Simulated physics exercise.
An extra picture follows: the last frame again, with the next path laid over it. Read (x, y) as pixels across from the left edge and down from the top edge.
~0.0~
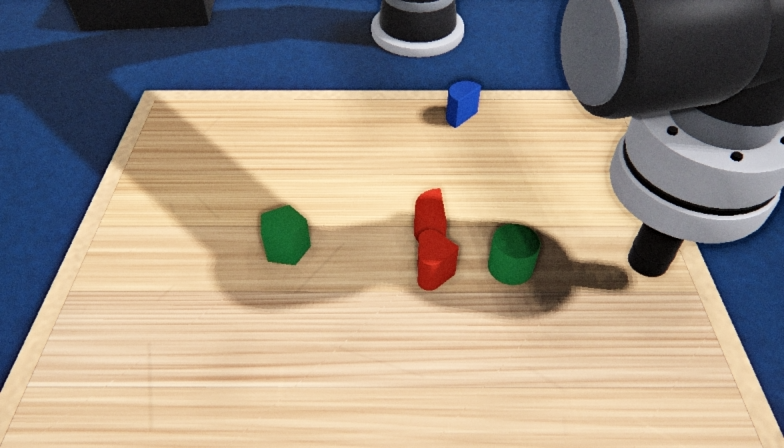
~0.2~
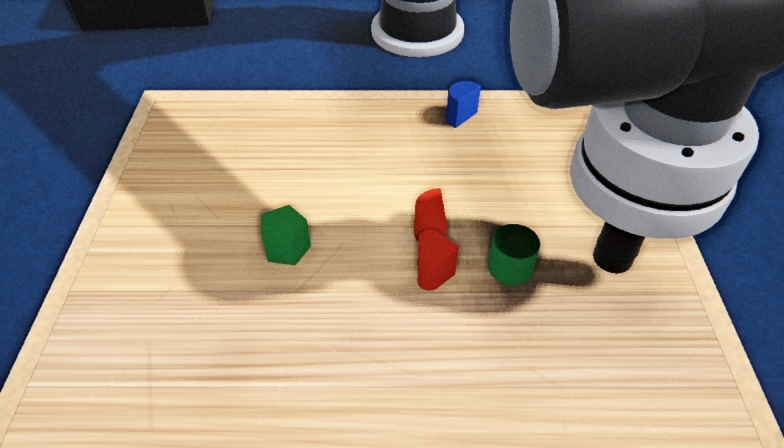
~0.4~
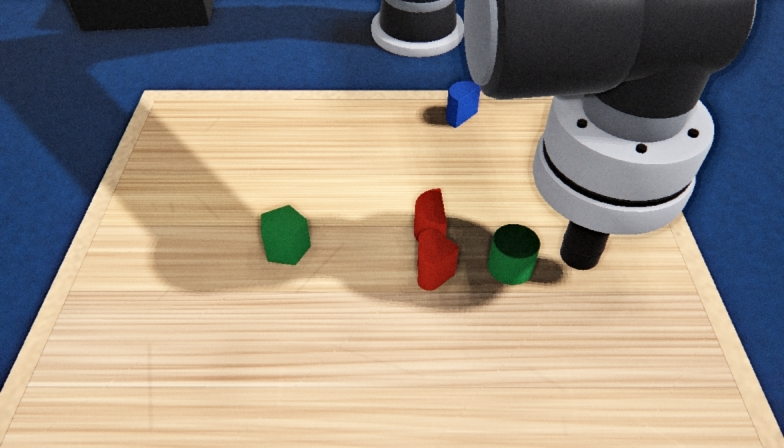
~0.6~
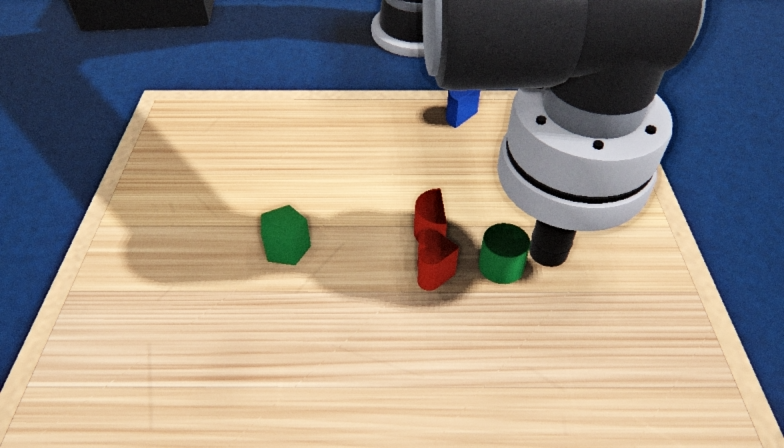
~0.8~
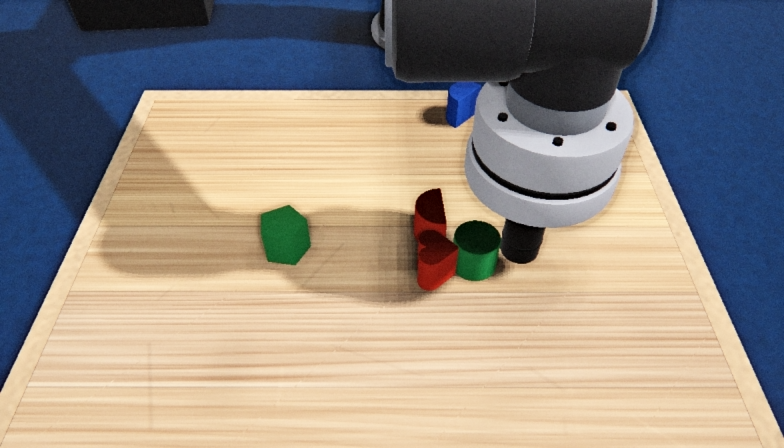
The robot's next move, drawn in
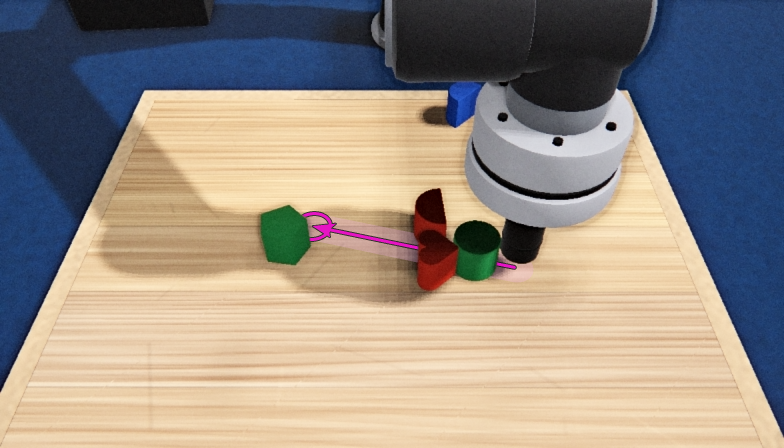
A grey and black robot arm with a short black bar reaches over a pale wooden board on a blue surface, seen from above by a still camera. A green pentagonal block sits left, two red blocks touch near the middle with a green round block to their right, and a small blue block lies behind. The arm moves steadily left, then its bar pushes the round block a short way left, up close to the red ones.
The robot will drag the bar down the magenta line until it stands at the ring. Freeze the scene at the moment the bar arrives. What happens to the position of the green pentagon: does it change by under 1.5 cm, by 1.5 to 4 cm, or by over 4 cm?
Shift of under 1.5 cm.
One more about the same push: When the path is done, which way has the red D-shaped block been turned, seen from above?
Looking down: Clockwise.
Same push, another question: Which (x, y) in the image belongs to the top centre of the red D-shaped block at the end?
When the path ends, it will be at (403, 195).
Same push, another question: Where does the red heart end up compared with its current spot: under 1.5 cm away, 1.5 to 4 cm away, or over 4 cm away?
Over 4 cm.
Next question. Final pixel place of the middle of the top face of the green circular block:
About (344, 239).
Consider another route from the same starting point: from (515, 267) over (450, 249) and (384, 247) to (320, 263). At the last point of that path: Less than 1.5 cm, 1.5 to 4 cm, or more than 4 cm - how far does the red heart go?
Once the path ends, it will sit over 4 cm from where it is now.
Drawn move, from (515, 267) directly to (313, 226).
What follows on the original path. One third of the way, bar (446, 236); red D-shaped block (415, 204), turned 80° clockwise; red heart (385, 260), turned 20° anticlockwise; green circular block (406, 233).
Two thirds of the way, bar (376, 222); red D-shaped block (403, 195), turned 110° clockwise; red heart (374, 267), turned 50° anticlockwise; green circular block (350, 238).
At the end, bar (310, 209); green pentagon still; red D-shaped block (403, 195), turned 110° clockwise; red heart (374, 267), turned 50° anticlockwise; green circular block (344, 239).
